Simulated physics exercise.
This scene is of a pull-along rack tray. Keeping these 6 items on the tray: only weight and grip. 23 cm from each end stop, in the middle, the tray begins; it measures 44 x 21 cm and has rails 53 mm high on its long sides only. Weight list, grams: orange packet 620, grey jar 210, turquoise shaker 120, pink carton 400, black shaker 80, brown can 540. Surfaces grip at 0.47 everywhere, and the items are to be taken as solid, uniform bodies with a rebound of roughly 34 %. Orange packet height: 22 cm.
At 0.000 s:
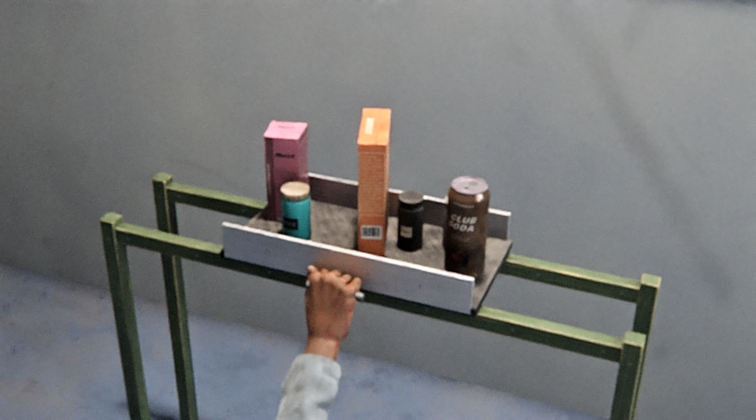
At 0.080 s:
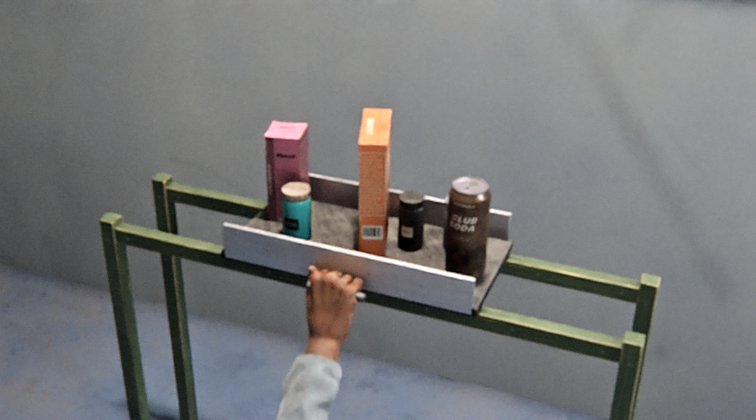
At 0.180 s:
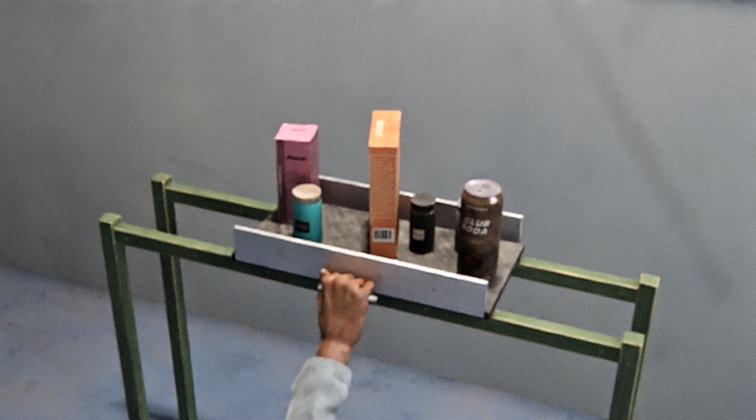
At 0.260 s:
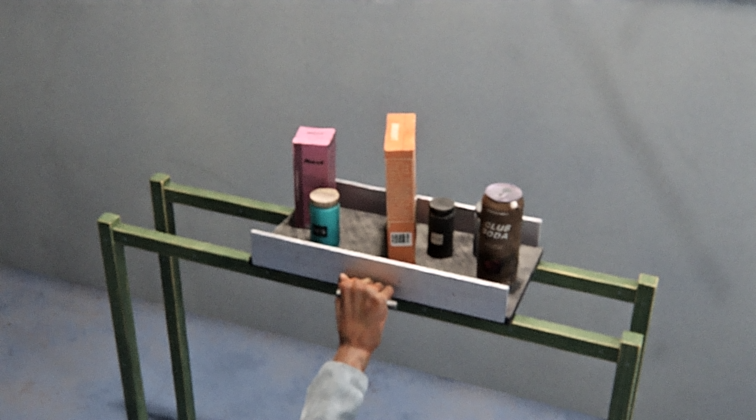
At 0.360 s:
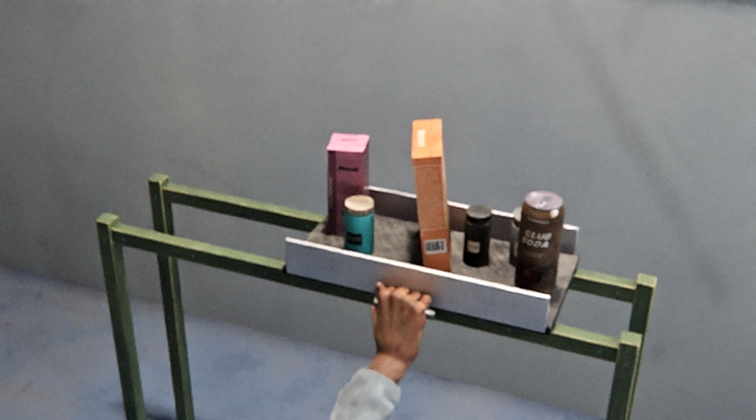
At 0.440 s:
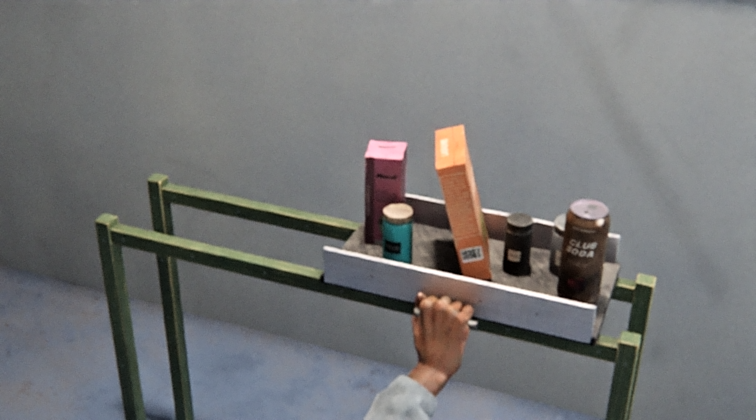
A tray with pale rails along its long sides rests across a green metal rack before a grey wall, seen from slightly above by a still camera. It carries a pink carton and turquoise shaker at left, a tall orange packet mid-tray, and a black shaker and brown can at right. A hand on the front rail slides it rightward, slowly then faster, the packet leaning left and a grey jar emerging behind the can.
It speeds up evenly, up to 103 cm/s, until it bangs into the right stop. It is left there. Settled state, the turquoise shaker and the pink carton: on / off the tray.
Turquoise shaker on; pink carton on.
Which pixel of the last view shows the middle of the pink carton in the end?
In the end it sits at around (502, 238).
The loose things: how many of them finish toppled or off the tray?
That comes to 5.
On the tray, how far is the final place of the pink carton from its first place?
Displacement: Approx. 18 cm.
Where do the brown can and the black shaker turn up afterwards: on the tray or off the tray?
The brown can ends off the tray; the black shaker ends on the tray.
Around 0.74 s, tray has slid 23 cm right; grey jar and brown can now off the tray; pink carton at 48° to upright near (481, 211); turquoise shaker at 17° to upright near (477, 250).
Around 1.04 s, tray has slid 23 cm right; pink carton at 66° to upright near (495, 224); turquoise shaker shifted 9 cm near (468, 251); orange packet on its side.
Finally (2.0 s), off the tray, grey jar and brown can; on their side or leaning hard on the tray, orange packet, pink carton and black shaker; not toppled but over 5 cm from the start, turquoise shaker. In the last view, turquoise shaker near (467, 251), pink carton near (502, 238).
